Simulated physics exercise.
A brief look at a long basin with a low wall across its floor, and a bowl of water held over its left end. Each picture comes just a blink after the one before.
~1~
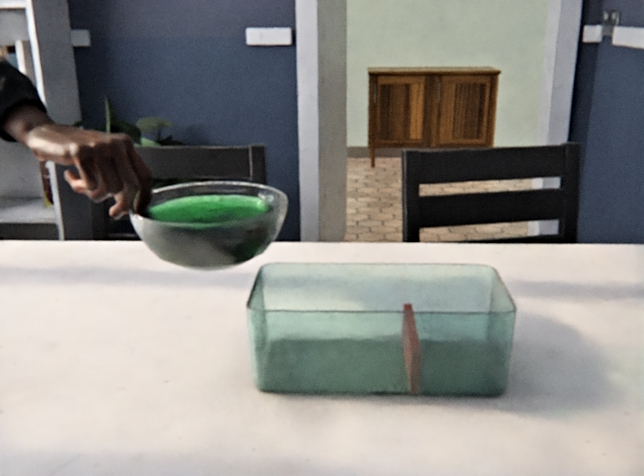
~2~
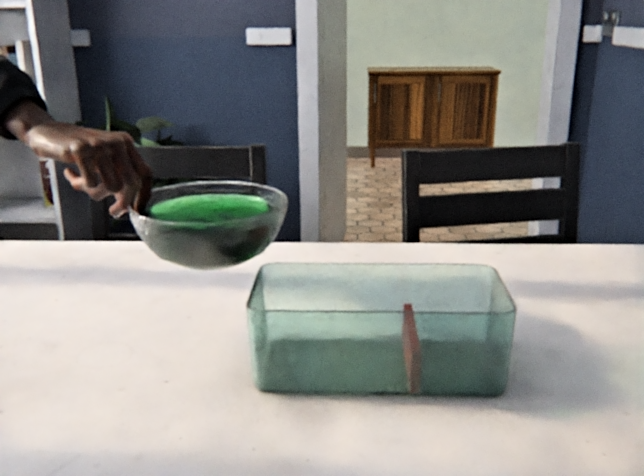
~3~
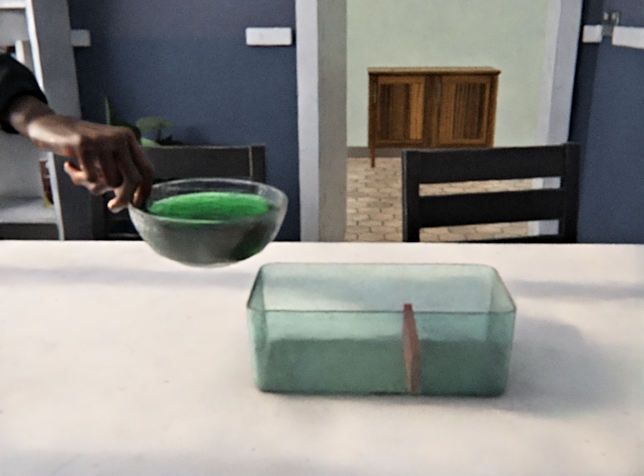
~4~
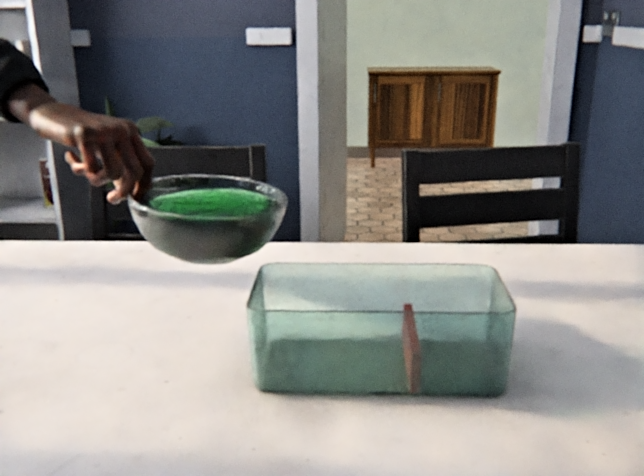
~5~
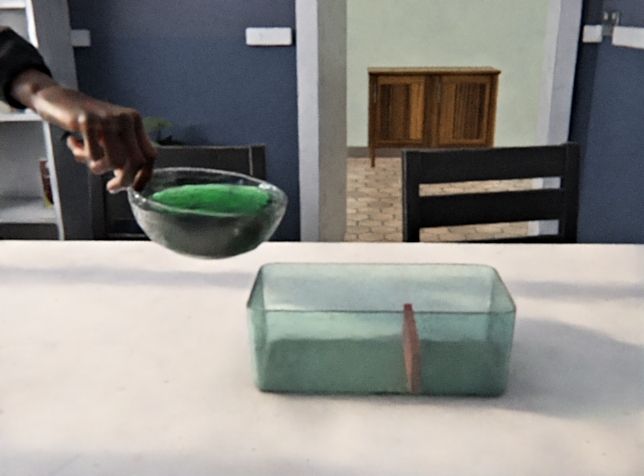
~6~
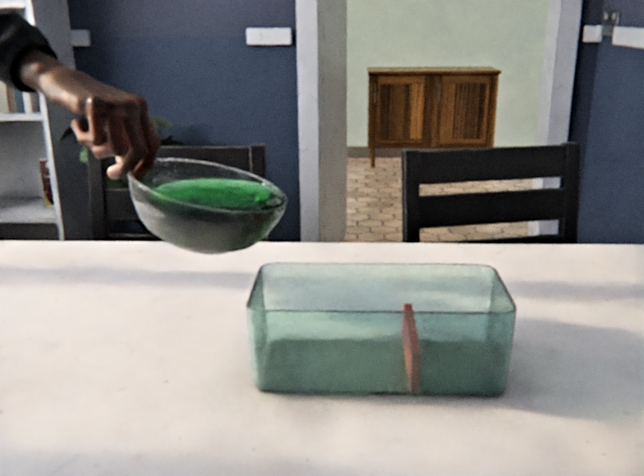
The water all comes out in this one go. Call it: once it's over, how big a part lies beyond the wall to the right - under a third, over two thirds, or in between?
Under a third.
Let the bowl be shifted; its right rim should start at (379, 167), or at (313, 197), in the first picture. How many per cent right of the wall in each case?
The first gives 65 %, the second 35 %.
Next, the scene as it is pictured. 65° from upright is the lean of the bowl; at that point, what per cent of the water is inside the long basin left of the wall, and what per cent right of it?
Left 20, right 0.
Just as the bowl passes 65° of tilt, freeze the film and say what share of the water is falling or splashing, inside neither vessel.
Something close to 40 percent of it.
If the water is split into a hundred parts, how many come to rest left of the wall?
I'd put it near 95 per cent.
A moment on, the tilt is 65° and 39 per cent is still to pour, 19 is left of the wall and 0 right of it.
Next, the tilt is 96° and 1 per cent is still to pour, 88 is left of the wall and 2 right of it.
Then the tilt is 102° and 0 per cent is still to pour, 95 is left of the wall and 3 right of it.
Later the tilt is 102° and 0 per cent is still to pour, 93 is left of the wall and 4 right of it.
Finally, 93 per cent lies left of the wall, 4 right of it and 2 outside.
